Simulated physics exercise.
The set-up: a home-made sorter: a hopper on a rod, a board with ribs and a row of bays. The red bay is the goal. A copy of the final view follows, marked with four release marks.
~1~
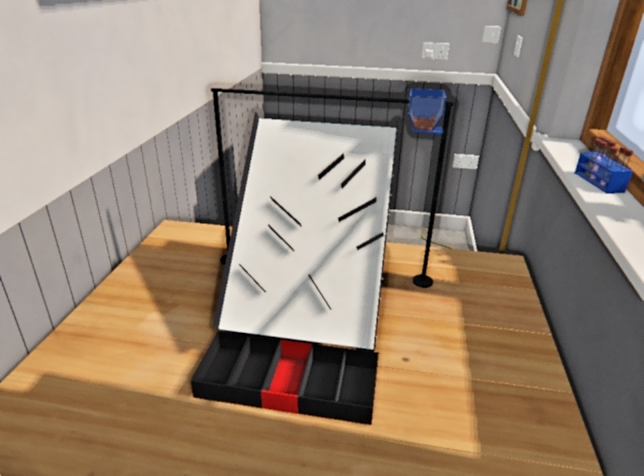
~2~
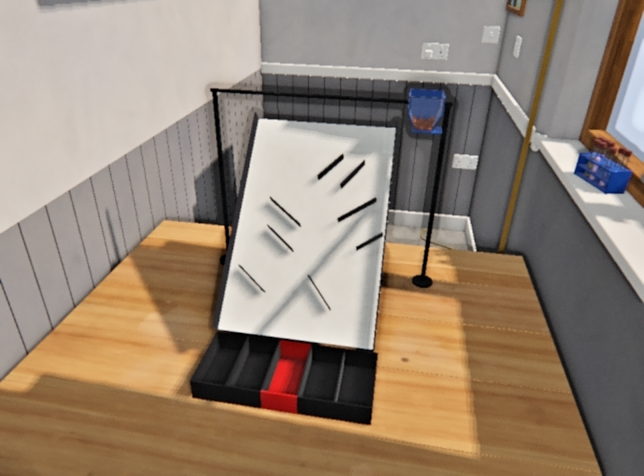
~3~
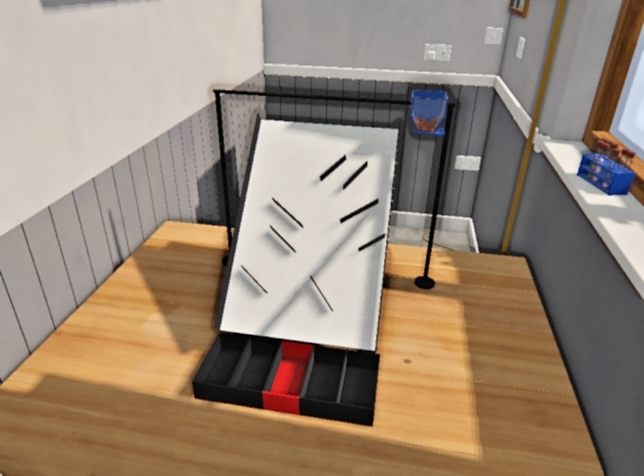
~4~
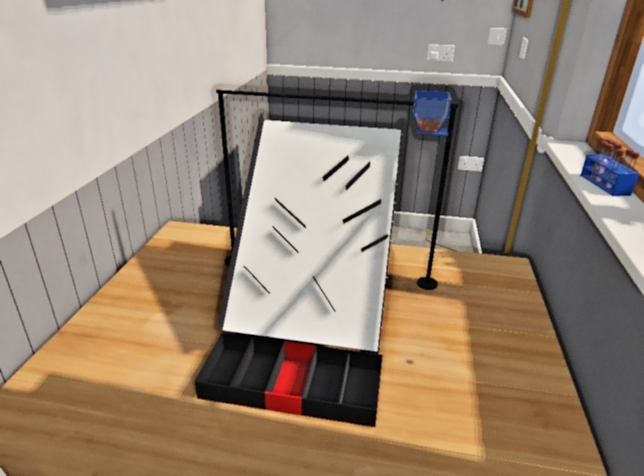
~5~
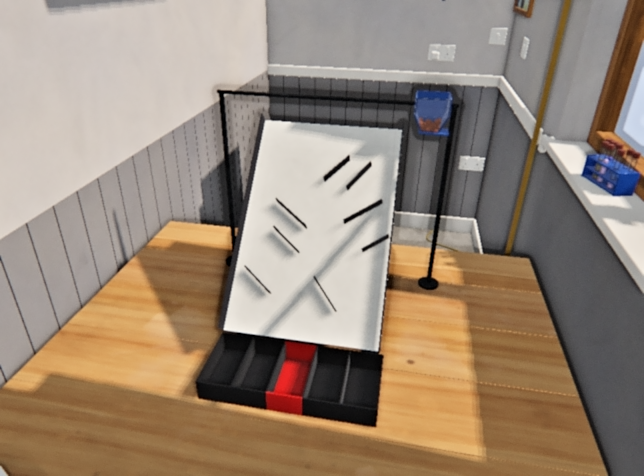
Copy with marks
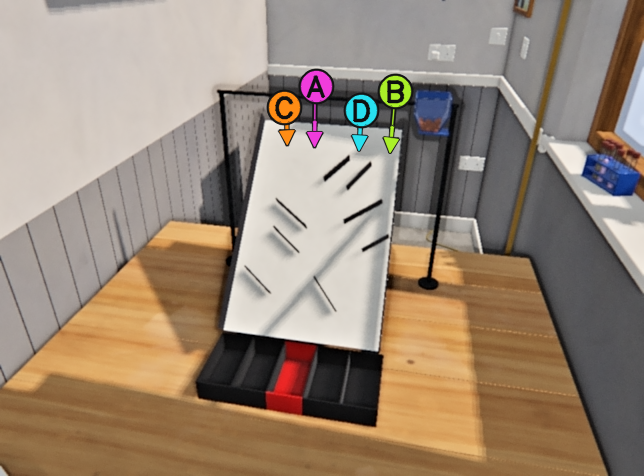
White ribbed board leaning above a row of black bays with a red middle one on a wooden table, the view shifting slightly.
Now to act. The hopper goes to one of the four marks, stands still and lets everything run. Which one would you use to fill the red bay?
D works best here.
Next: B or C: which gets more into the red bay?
That would be C.
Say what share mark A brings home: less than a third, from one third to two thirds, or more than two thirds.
It is less than a third.
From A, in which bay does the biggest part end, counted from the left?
The fifth.
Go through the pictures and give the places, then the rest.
The first frame shows hopper (424, 122), clay pellets, door shut.
The second frame shows ribs (317, 176) to (343, 154), (340, 185) to (365, 160), (270, 197) to (299, 224).
The third frame shows ribs (340, 220) to (378, 199), (270, 225) to (294, 250), (358, 248) to (385, 234).
The fourth frame shows ribs (243, 266) to (268, 292), (313, 276) to (334, 310).
The fifth frame shows red bay (284, 403), number 3 of 5 from the left.
On the marked copy, mark A meets the board at (314, 141); mark B meets the board at (390, 147); mark C meets the board at (287, 139); mark D meets the board at (359, 145).
With A, roughly a quarter in the red bay, the larger part in other bays.
With B, about a tenth in the red bay, the larger part in other bays, about a tenth held on the board.
With C, roughly a quarter in the red bay, roughly two thirds in other bays.
With D, roughly a third in the red bay, roughly half in other bays.
